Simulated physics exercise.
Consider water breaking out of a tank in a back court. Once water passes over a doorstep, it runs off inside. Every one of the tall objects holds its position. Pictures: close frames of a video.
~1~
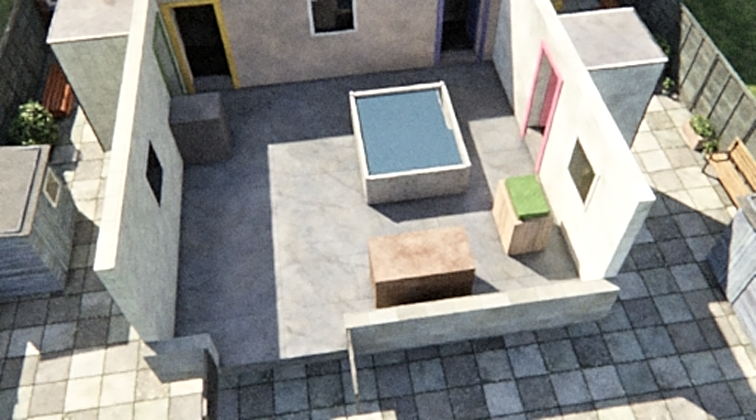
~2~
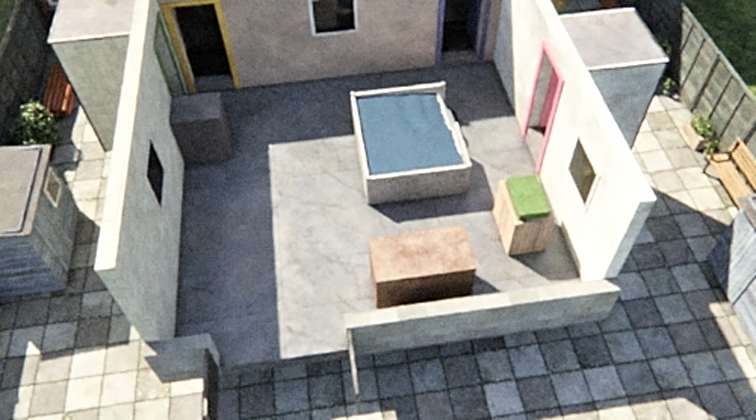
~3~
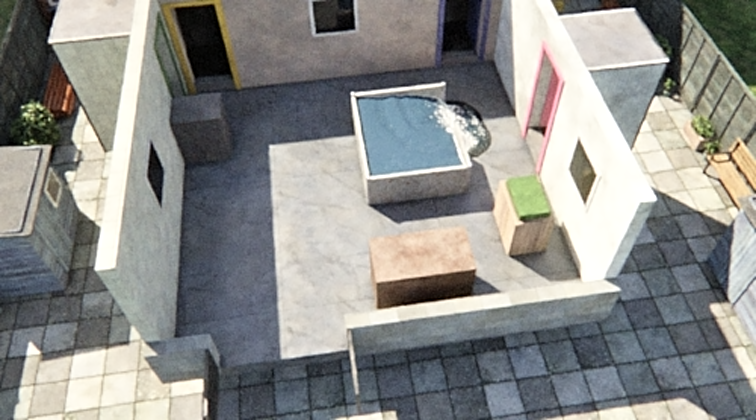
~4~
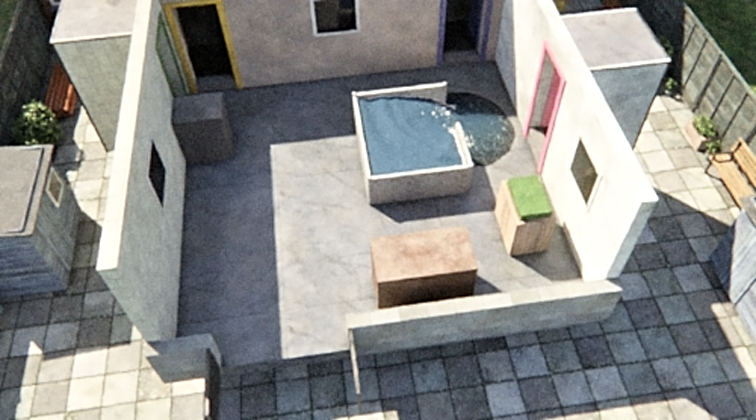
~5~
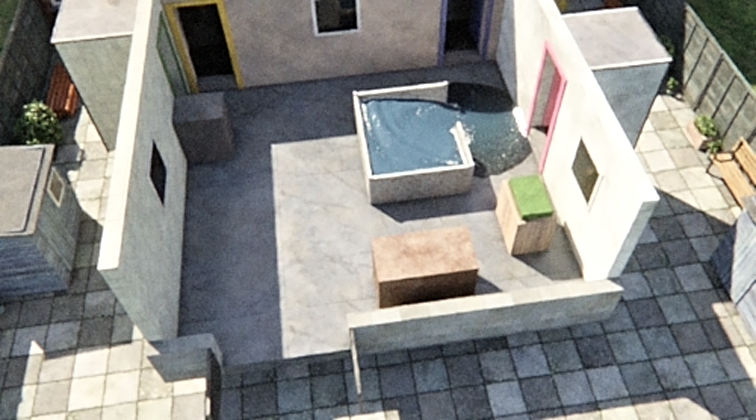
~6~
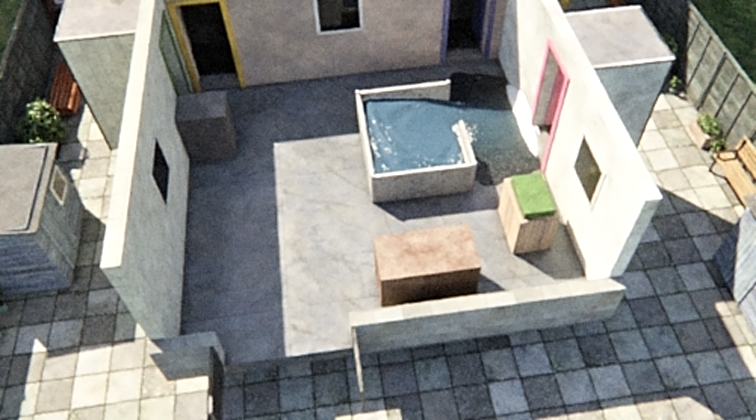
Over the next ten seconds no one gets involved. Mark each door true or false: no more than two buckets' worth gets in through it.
Blue door: False, pink door: True, green door: True, yellow door: True.
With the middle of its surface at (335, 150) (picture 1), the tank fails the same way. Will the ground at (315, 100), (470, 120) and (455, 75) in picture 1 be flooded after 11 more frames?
Taking the three spots in turn, I'd say spared, then drenched, then drenched.
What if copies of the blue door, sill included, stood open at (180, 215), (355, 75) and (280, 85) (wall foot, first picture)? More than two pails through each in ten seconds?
In order, the new doors go: Undershoots, undershoots, undershoots.
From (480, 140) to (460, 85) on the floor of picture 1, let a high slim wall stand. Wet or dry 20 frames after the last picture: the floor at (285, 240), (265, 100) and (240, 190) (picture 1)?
Results in order: Bone-dry / swamped / bone-dry.
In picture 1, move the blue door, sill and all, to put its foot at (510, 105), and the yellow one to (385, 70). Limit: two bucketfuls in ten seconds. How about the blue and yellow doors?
I'd say blue overflows, while yellow falls short.
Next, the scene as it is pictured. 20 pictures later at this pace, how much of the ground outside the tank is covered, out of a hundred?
I'd say 50 per cent.
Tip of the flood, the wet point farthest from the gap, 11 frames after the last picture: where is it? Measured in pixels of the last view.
Close to (595, 300), I think.
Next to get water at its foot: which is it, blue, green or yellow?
That would be the blue one.
A moment on, water covers 15 % of the floor; the blue door wet at the sill, nothing in, the pink door wet at the sill, nothing in, the green door not reached, the yellow door not reached.
Next, water covers 25 % of the floor; the blue door over two buckets in, the pink door wet at the sill, nothing in, the green door not reached, the yellow door not reached.
Then, water covers 50 % of the floor; the blue door far over two buckets in, the pink door wet at the sill, nothing in, the green door not reached, the yellow door not reached.
Later, water covers 80 % of the floor; the blue door far over two buckets in, the pink door wet at the sill, nothing in, the green door wet at the sill, nothing in, the yellow door wet at the sill, nothing in.
In the end, water covers 95 % of the floor; the blue door far over two buckets in, the pink door wet at the sill, nothing in, the green door wet at the sill, nothing in, the yellow door wet at the sill, nothing in.
